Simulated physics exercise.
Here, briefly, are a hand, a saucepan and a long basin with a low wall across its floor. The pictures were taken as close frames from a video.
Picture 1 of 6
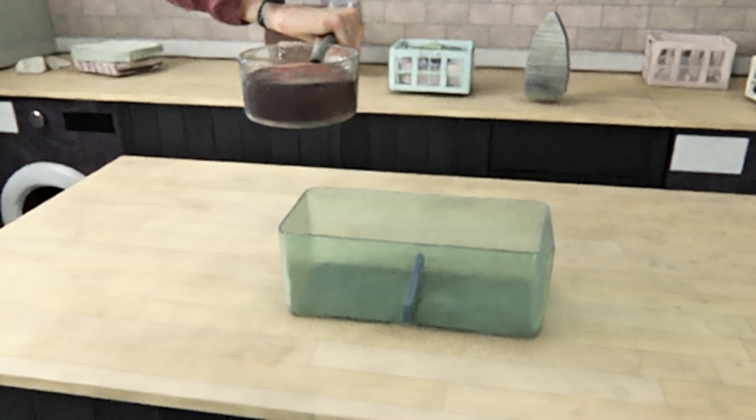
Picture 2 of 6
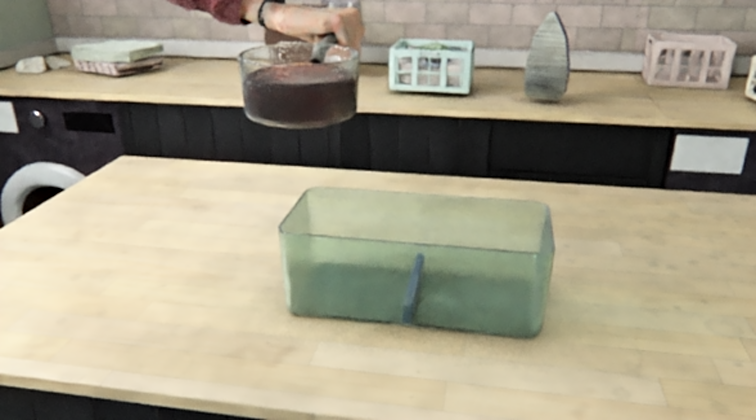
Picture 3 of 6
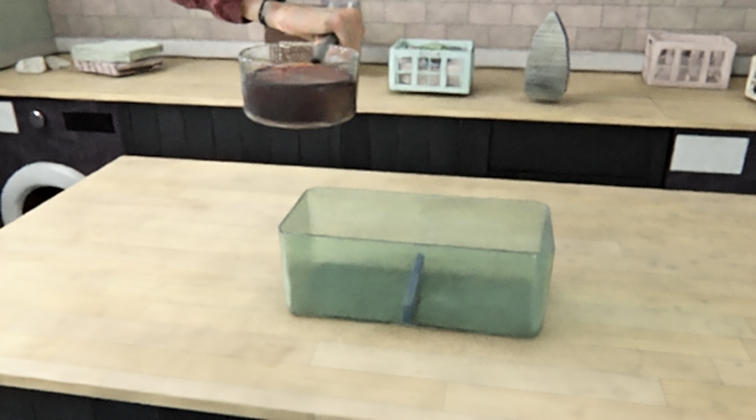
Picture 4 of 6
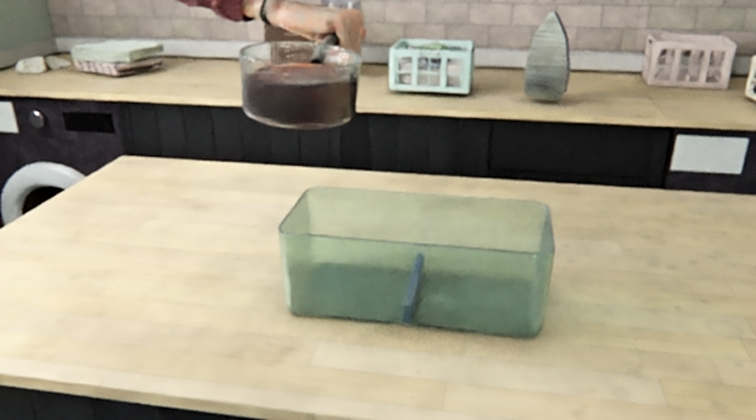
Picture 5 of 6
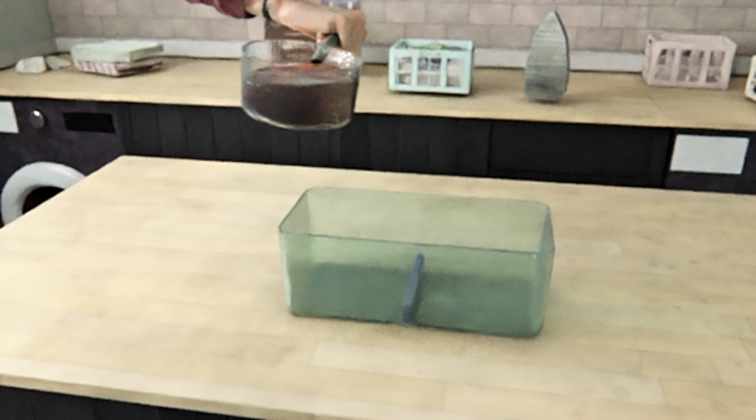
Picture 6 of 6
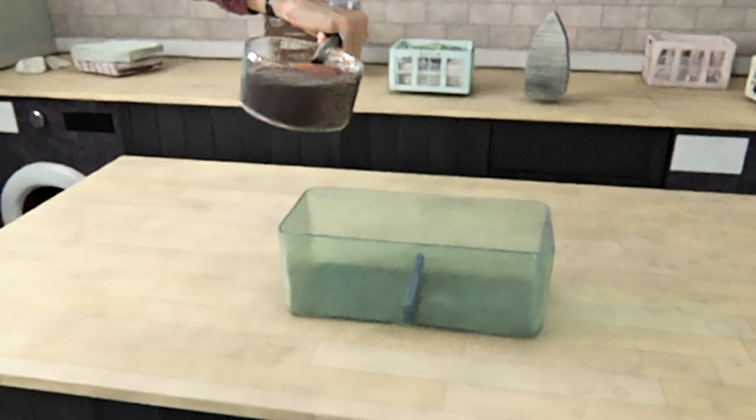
A laundry room with pale wooden counters and a tiled wall is seen from slightly above, across a worktop. A long green translucent basin with a low blue divider sits in front, while a hand above it to the left holds a clear pan of dark brown contents, with baskets and an iron behind. The pan stays nearly level, then slowly tilts rightward, the camera still.
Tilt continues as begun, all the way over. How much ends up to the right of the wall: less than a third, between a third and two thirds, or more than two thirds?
Honestly, the portion right of the wall is middling, a third to two thirds.
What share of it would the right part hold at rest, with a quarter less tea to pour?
About 30 in a hundred.
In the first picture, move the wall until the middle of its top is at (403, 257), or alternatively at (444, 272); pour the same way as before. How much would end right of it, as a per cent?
In order, near 55 and 5 in a hundred.
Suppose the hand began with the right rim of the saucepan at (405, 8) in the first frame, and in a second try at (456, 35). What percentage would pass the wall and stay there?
The first gives 85 %, the second 85 %.
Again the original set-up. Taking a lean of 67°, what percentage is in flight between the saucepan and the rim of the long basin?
Roughly 35 %.
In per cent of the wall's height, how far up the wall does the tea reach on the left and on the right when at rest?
50 per cent for the left part, 50 for the right.
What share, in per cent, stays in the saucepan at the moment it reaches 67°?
It still holds around 60 per cent there.
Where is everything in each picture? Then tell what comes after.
Tilt 0°; pouring edge (357, 58); surface from (248, 72) to (356, 76); the long basin's rim runs from (293, 209) to (551, 228); the wall's top is at (415, 278), in the first frame.
Tilt 1°; pouring edge (357, 58); surface from (249, 72) to (356, 77), in the second frame.
Tilt 2°; pouring edge (358, 60); surface from (249, 72) to (356, 77), in the third frame.
Tilt 5°; pouring edge (359, 63); surface from (249, 71) to (356, 77), in the fourth frame.
Tilt 9°; pouring edge (360, 67); surface from (250, 72) to (357, 78), in the fifth frame.
Tilt 13°; pouring edge (361, 72); surface from (249, 72) to (358, 78), in the sixth frame.
A moment on, the tilt is 67° and 58 per cent is still to pour, 5 is left of the wall and 4 right of it.
Next, the tilt is 101° and 10 per cent is still to pour, 34 is left of the wall and 45 right of it.
Then the tilt is 109° and 0 per cent is still to pour, 51 is left of the wall and 47 right of it.
Later the tilt is 109° and 0 per cent is still to pour, 51 is left of the wall and 48 right of it.
In the end 51 per cent lies left of the wall, 48 right of it and 1 outside.
